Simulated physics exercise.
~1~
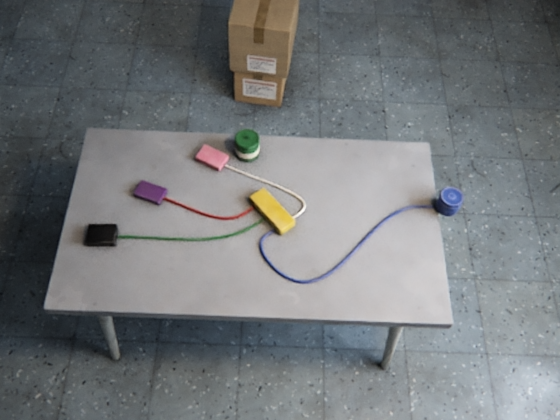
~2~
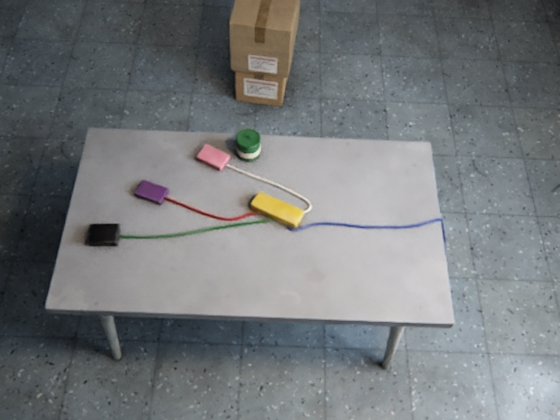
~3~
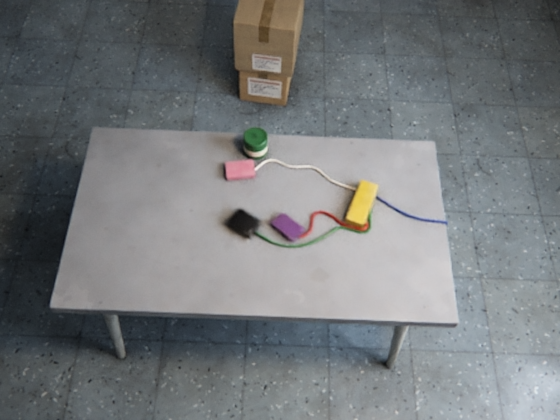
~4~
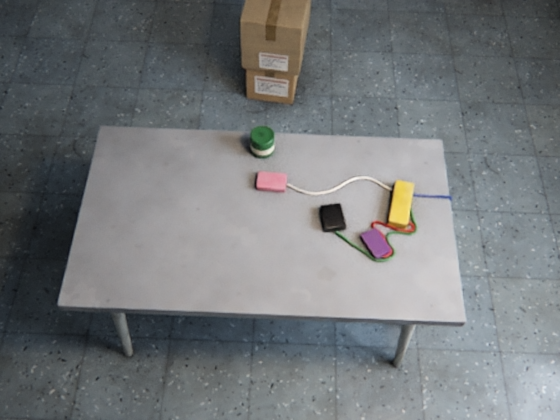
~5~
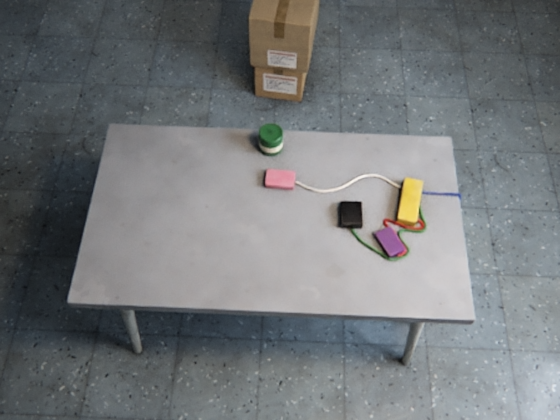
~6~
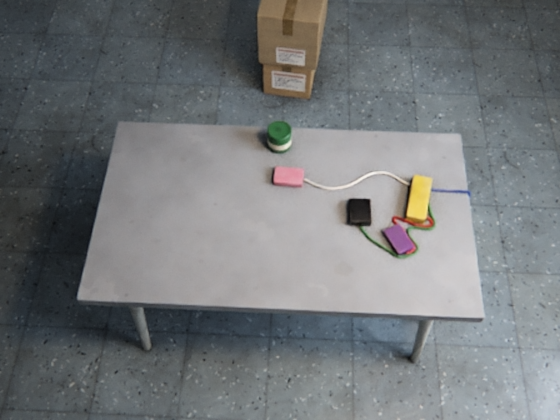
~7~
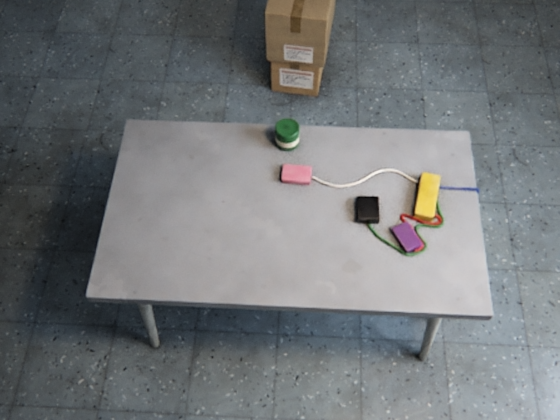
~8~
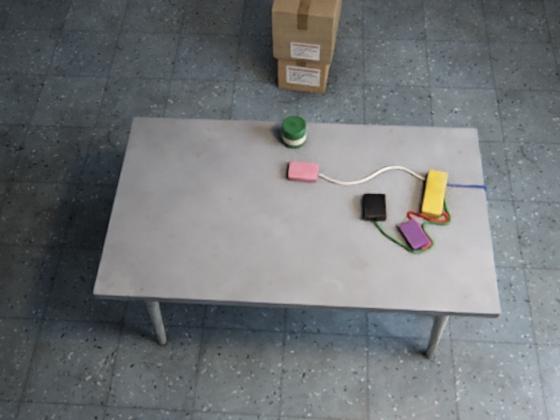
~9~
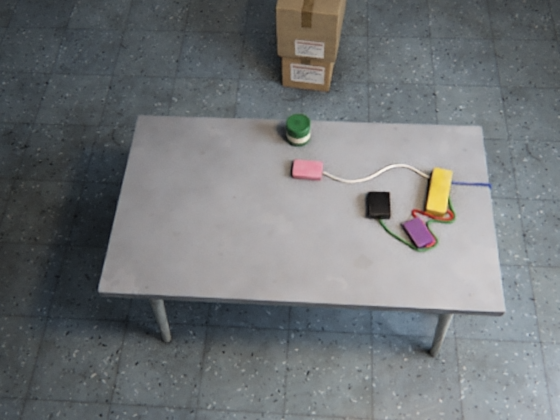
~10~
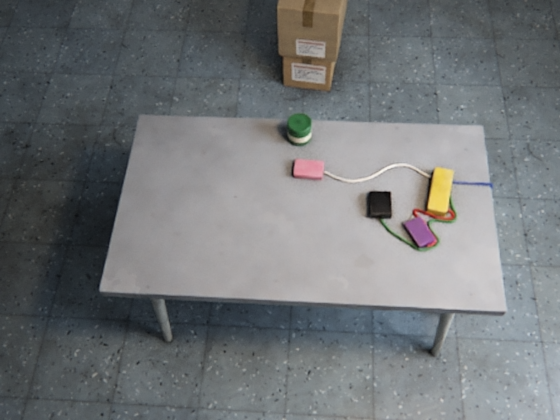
The clip opens on a grey table where a yellow block is joined by cables to pink, purple and black devices, while a blue cylinder on a blue cable hangs just past the right edge. The blue cylinder drops out of sight and its cable pulls straight. The yellow block is dragged right, towing the purple and black devices quickly and the pink one less far. They slow near the right edge and settle, still on the tabletop, with the blue cable running over the side. The green tin stays put as the view drifts left.
